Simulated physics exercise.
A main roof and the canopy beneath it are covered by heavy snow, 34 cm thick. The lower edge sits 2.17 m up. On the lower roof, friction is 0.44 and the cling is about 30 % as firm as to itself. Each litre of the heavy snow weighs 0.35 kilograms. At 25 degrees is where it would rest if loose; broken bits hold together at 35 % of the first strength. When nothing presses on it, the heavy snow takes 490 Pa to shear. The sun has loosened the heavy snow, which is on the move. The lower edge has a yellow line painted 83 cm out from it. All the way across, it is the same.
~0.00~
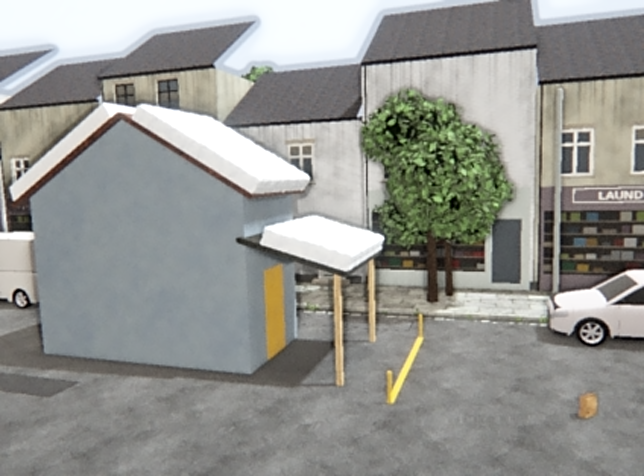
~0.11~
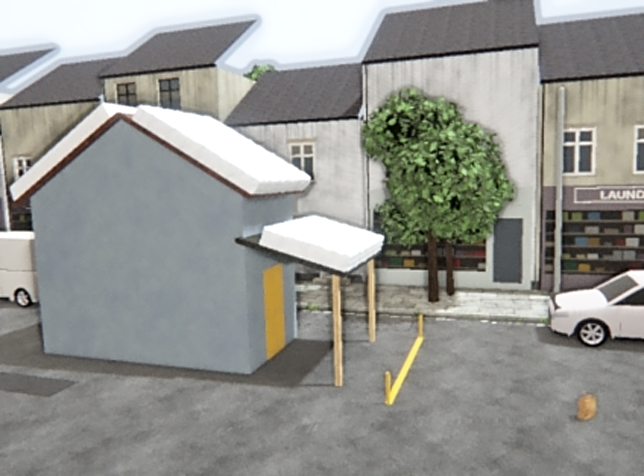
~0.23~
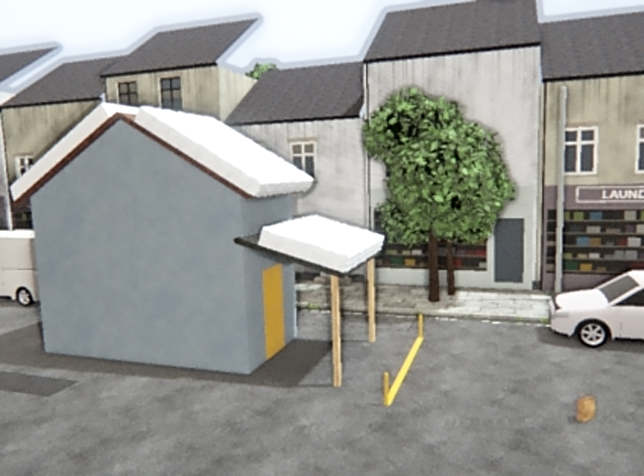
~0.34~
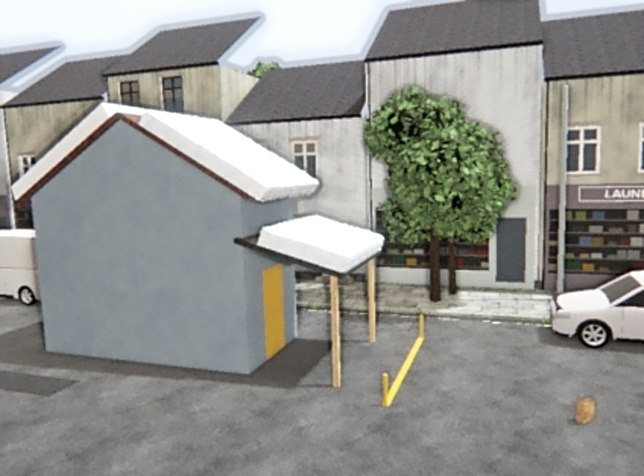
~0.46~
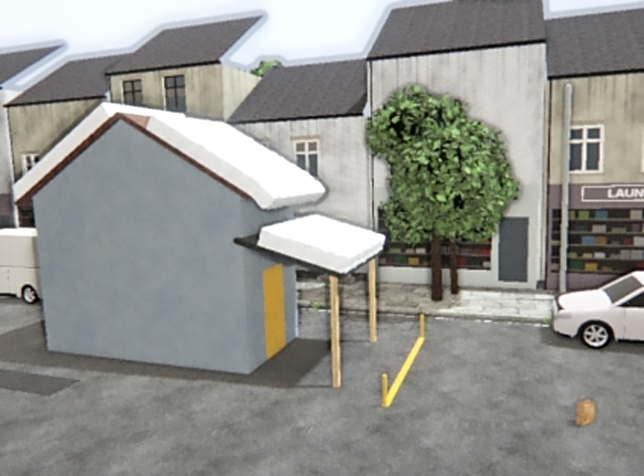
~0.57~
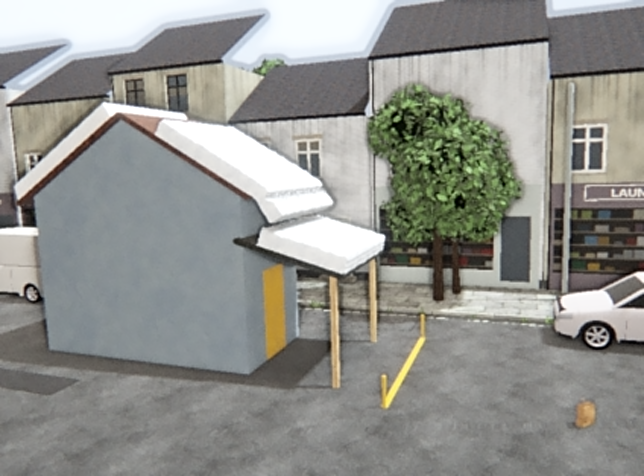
On the small grey building's roof, a thick white snow slab slides down rightward and begins cracking.
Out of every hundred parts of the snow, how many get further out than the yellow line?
Around 63 in every hundred.
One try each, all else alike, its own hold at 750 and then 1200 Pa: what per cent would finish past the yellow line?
The answers, in order, are 55 % and 45 %.
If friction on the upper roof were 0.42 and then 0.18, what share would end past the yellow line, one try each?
In turn about 35 %, 60 %.
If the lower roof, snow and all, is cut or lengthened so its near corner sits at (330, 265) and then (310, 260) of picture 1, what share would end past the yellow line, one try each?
First about 65 per cent, second about 50 per cent.
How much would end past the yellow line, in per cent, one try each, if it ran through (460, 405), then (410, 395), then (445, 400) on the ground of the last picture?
Respectively about 35 in a hundred, 55 in a hundred and 45 in a hundred.
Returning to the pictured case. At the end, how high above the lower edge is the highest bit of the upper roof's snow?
About 0.8 m above the lower edge.
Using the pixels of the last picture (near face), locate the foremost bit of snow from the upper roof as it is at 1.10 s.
Roughly at the pixel (343, 249).
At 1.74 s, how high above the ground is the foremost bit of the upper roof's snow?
Roughly 0.6 m.
By 1.10 s, none is below the lower edge and 0 % is past the line.
By 1.74 s, 41 % is below the lower edge and 33 % is past the line.
By 2.37 s, 73 % is below the lower edge and 63 % is past the line.
By 3.00 s, 74 % is below the lower edge and 63 % is past the line.
By 3.40 s, at the end, 74 % is below the lower edge and 63 % is past the line.
